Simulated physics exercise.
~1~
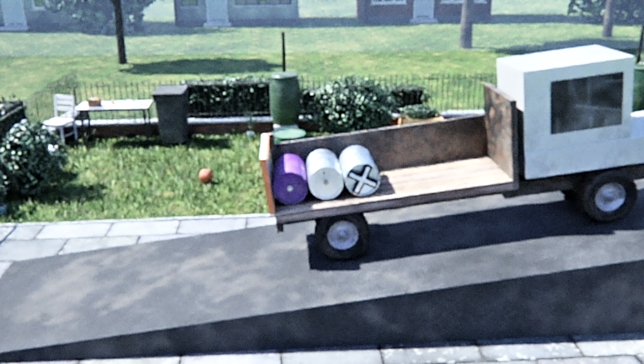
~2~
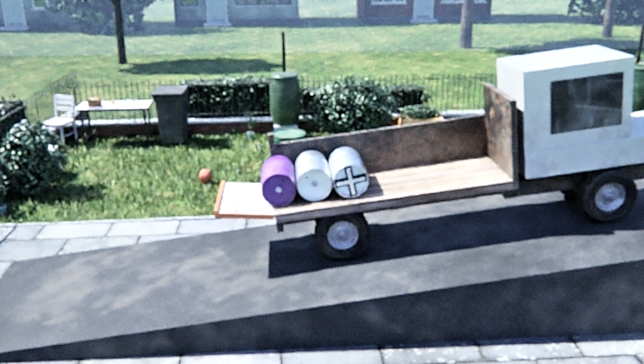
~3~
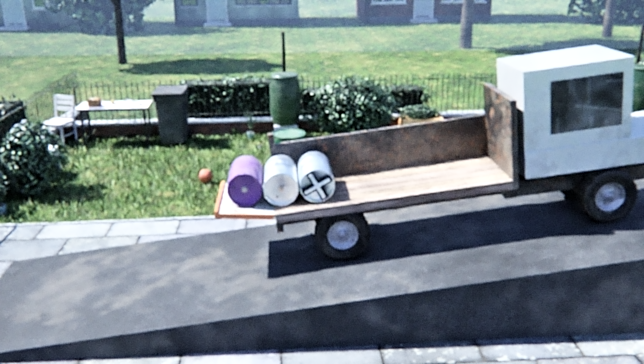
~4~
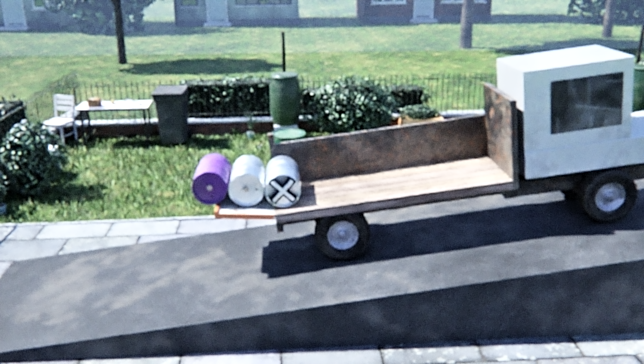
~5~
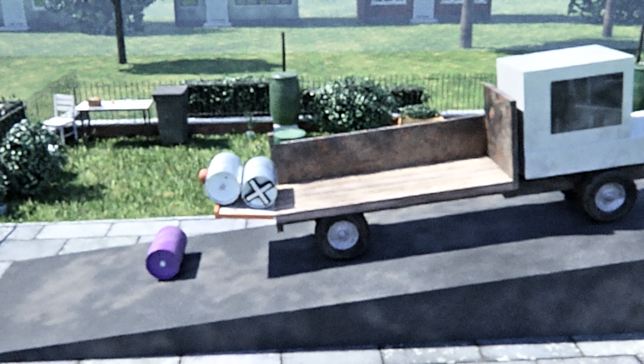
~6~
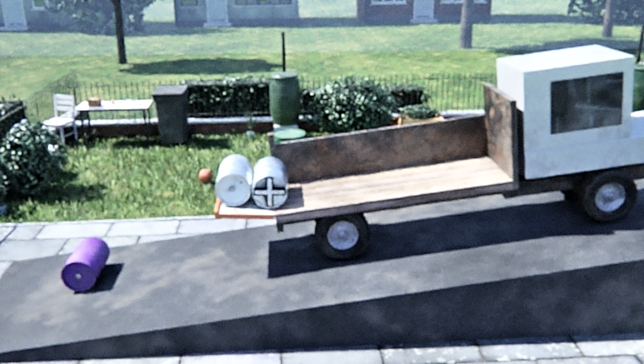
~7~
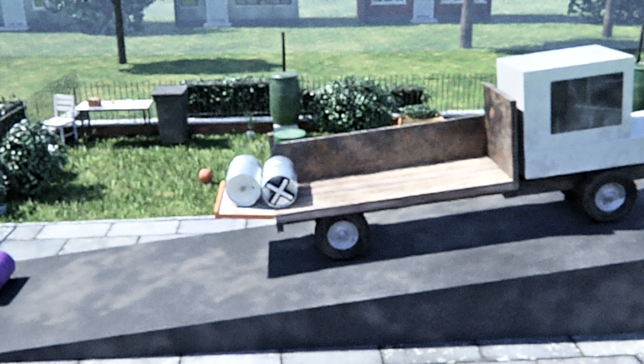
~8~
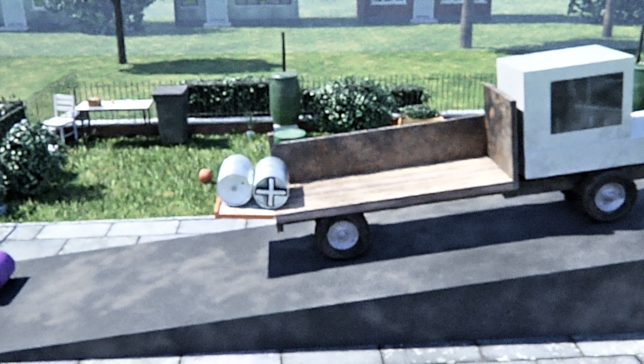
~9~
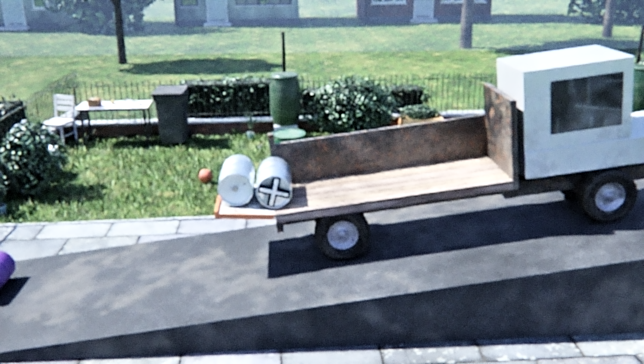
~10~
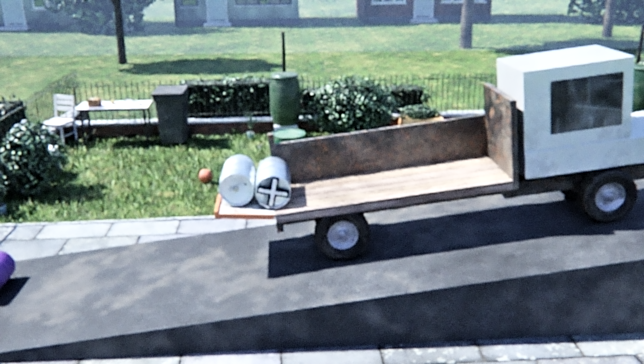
A purple keg rolls off the tail of a white-cabbed flatbed truck parked on a sloping road, seen from the side with a grassy garden, hedges and a fence behind. It starts leftmost in a row of three on the wooden bed, beside a plain white keg and one marked with a cross. The tailgate drops open at the left, and all three roll onto it. The purple keg tips over the edge, lands on the road and rolls downhill. The two white kegs rock at the lip and settle on the gate, while the purple one rests partly out of view at far left.
